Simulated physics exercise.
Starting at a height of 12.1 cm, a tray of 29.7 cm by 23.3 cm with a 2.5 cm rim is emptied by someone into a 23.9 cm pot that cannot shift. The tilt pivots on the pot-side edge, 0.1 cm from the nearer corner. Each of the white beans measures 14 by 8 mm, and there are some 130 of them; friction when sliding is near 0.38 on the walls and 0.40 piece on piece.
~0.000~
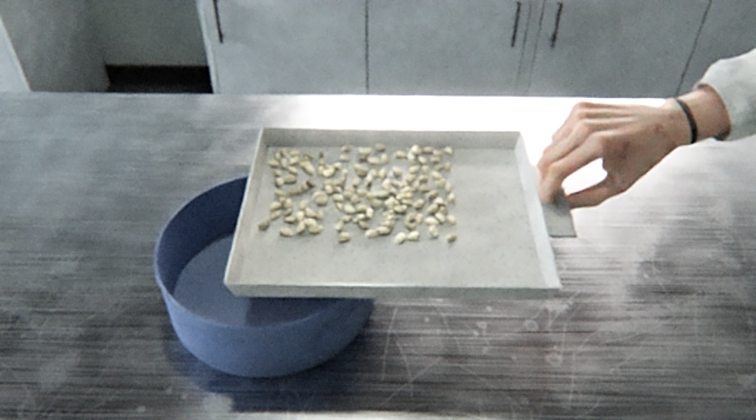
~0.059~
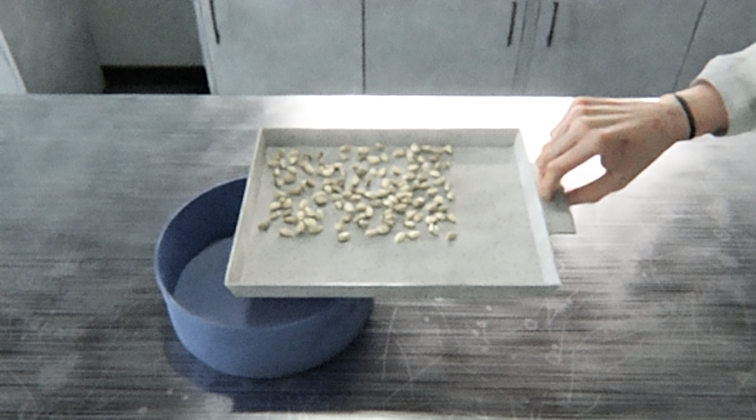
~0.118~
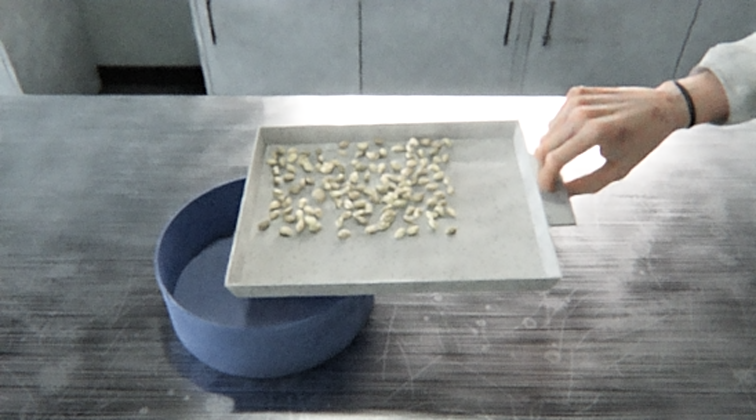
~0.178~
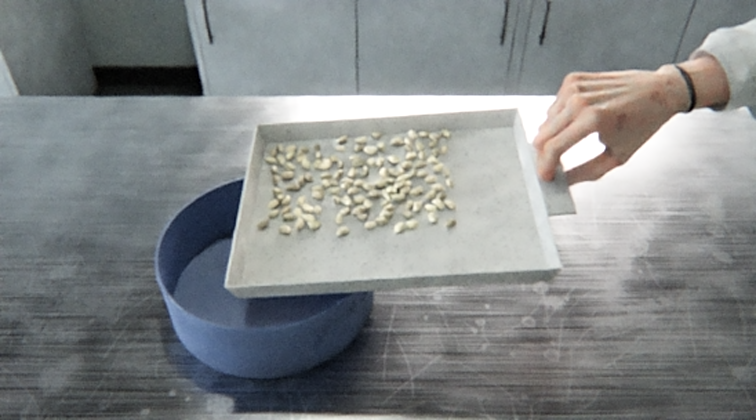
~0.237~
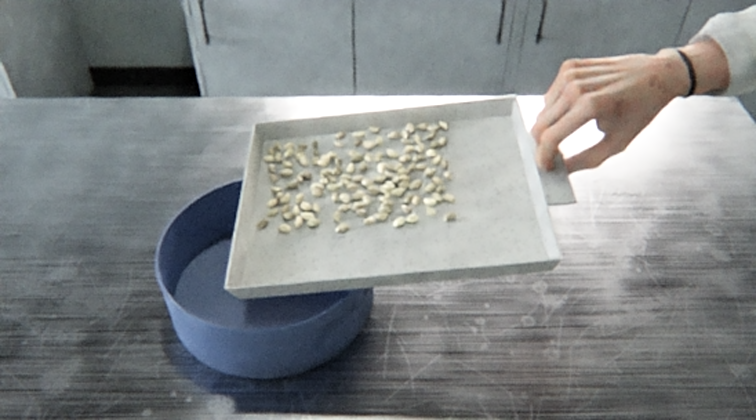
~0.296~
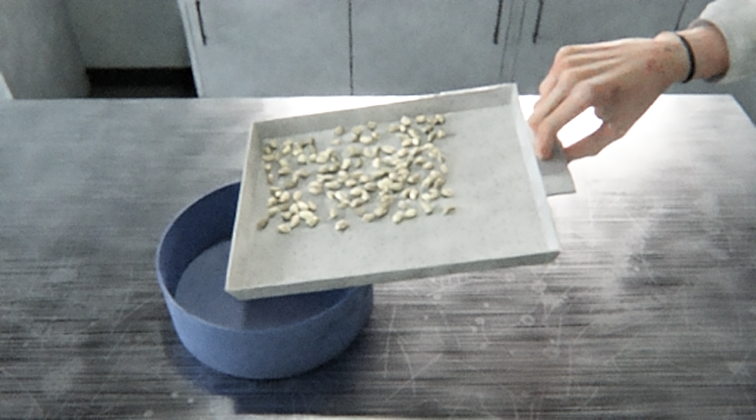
A hand slowly raising the right side of a shallow tray of scattered white beans, its left edge over a blue pot.
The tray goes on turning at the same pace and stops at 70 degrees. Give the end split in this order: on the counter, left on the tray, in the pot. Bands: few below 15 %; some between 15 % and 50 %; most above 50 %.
Counter: Few; left on the tray: Most; pot: Few.
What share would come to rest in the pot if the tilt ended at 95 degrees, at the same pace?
Then about 35 per cent.
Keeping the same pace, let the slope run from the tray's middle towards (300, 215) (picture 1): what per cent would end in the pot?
Some 0 per cent.
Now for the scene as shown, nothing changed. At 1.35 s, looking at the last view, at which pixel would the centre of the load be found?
Expected load position: Near (232, 223).
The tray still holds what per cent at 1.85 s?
Roughly 95 per cent.
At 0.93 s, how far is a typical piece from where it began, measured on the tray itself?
About 11 cm.
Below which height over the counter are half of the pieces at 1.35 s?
About 16 cm.
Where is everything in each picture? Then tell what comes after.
Tray tilt 0 degrees, front corners at (232, 278) and (554, 282); middle of the pieces at (362, 192); pot at (267, 241), in the first picture.
Tray tilt 1 degrees, front corners at (233, 279) and (553, 279); middle of the pieces at (362, 191), in the second picture.
Tray tilt 3 degrees, front corners at (233, 280) and (554, 272); middle of the pieces at (361, 188), in the third picture.
Tray tilt 5 degrees, front corners at (233, 281) and (554, 263), lowest corner left front; middle of the pieces at (360, 183), in the fourth picture.
Tray tilt 8 degrees, front corners at (233, 283) and (554, 254), lowest corner left front; middle of the pieces at (359, 179), in the fifth picture.
Tray tilt 10 degrees, front corners at (233, 284) and (553, 245), lowest corner left front; middle of the pieces at (357, 174); pot at (267, 244). Its pace works out near 45 degrees a second, in the sixth picture.
After 0.93 s, tilt 39 degrees; the tray holds 100 %, the pot 0 %.
After 1.35 s, tilt 57 degrees; the tray holds 95 %, the pot 0 %.
After 1.85 s, tilt 70 degrees; the tray holds 95 %, the pot 0 %.
At rest (3.2 s), counter 5 %, tray 90 %, pot 5 %.
